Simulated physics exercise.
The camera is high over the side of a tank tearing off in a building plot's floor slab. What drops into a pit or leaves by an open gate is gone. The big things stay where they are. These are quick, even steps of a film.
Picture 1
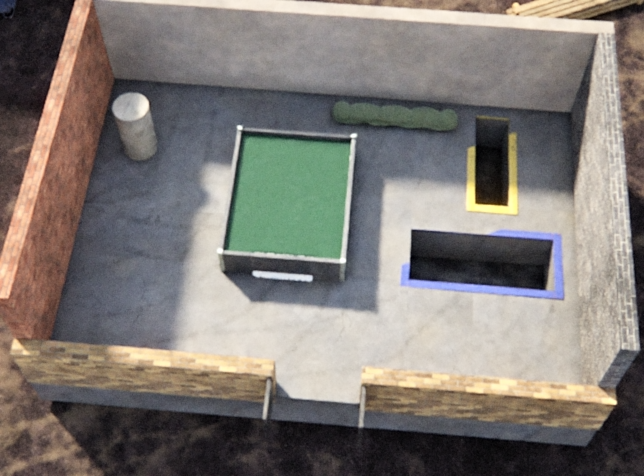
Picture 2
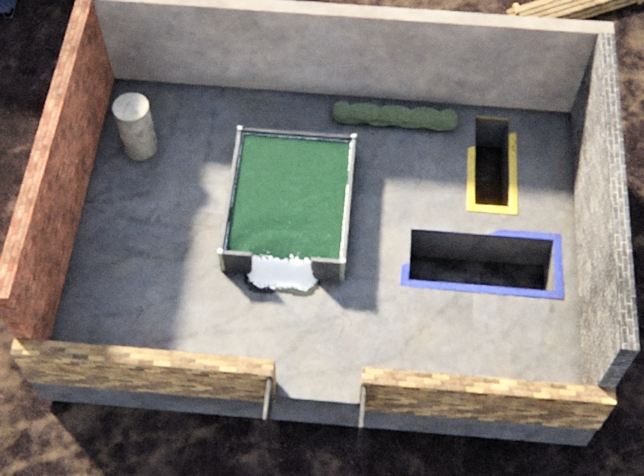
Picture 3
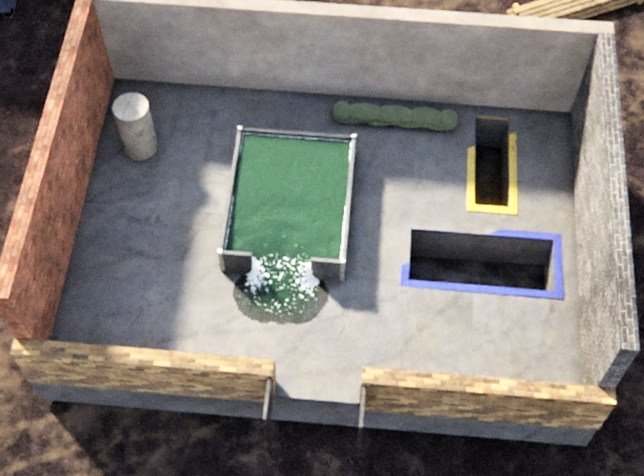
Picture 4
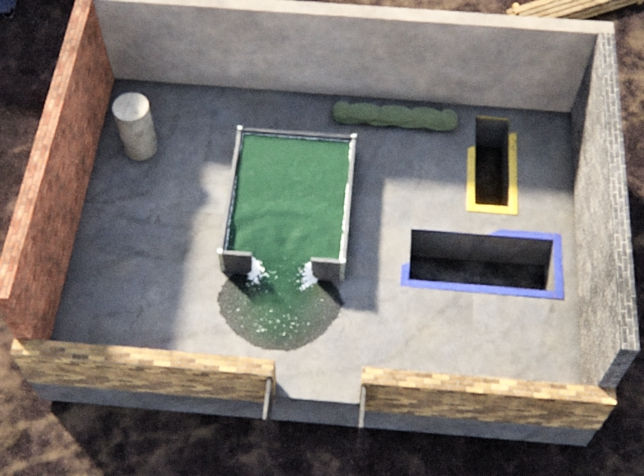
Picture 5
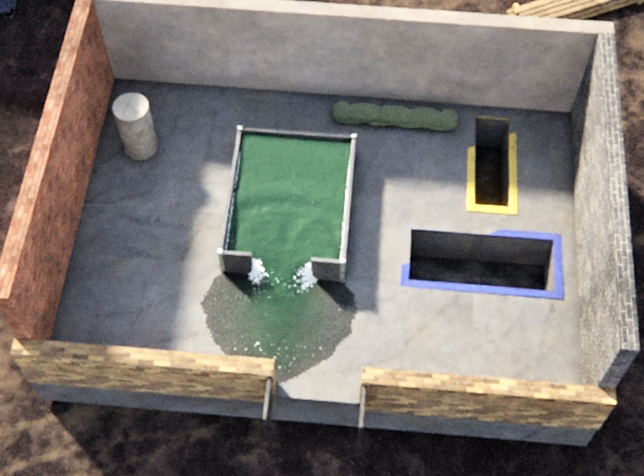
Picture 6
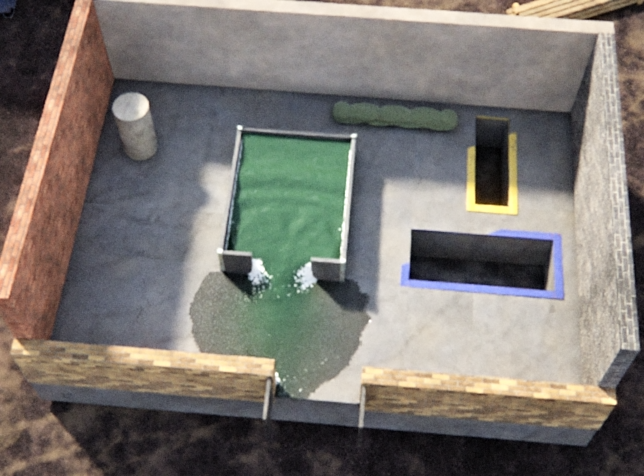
In a walled concrete plot, green water bursts from a tank's front and spreads across the floor.
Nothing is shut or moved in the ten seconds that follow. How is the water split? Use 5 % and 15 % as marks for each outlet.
In the end: The gate takes more than 15 %; the blue pit takes less than 5 %; the yellow pit takes less than 5 %.
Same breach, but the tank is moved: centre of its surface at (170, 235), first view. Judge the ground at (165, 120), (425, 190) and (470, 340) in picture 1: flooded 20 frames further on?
One after the other: Dry, not flooded, flooded.
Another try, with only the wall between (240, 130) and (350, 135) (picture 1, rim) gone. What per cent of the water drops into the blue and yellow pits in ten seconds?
In per cent: Blue 6, yellow 25.
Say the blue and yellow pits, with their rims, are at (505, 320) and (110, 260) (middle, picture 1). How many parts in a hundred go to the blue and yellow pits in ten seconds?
Parts in a hundred: Blue 6, yellow 20.
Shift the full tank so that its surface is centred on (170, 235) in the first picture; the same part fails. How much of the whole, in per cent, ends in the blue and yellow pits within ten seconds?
In per cent: Blue 15, yellow 2.
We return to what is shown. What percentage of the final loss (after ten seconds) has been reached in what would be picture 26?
Close to 45 %.
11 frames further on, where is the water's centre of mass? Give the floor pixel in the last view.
Close to (275, 257).
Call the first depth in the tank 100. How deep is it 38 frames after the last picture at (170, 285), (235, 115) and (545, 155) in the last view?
About 4, 0 and 0 per cent.
A moment on, water covers 15 % of the floor; the gate 3 %, the blue pit 0 %, the yellow pit 0 %.
Next, water covers 20 % of the floor; the gate 9 %, the blue pit 0 %, the yellow pit 0 %.
Then, water covers 30 % of the floor; the gate 18 %, the blue pit 0 %, the yellow pit 0 %.
Later, water covers 50 % of the floor; the gate 29 %, the blue pit 0 %, the yellow pit 0 %.
In the end, water covers 65 % of the floor; the gate 38 %, the blue pit 2 %, the yellow pit 0 %.
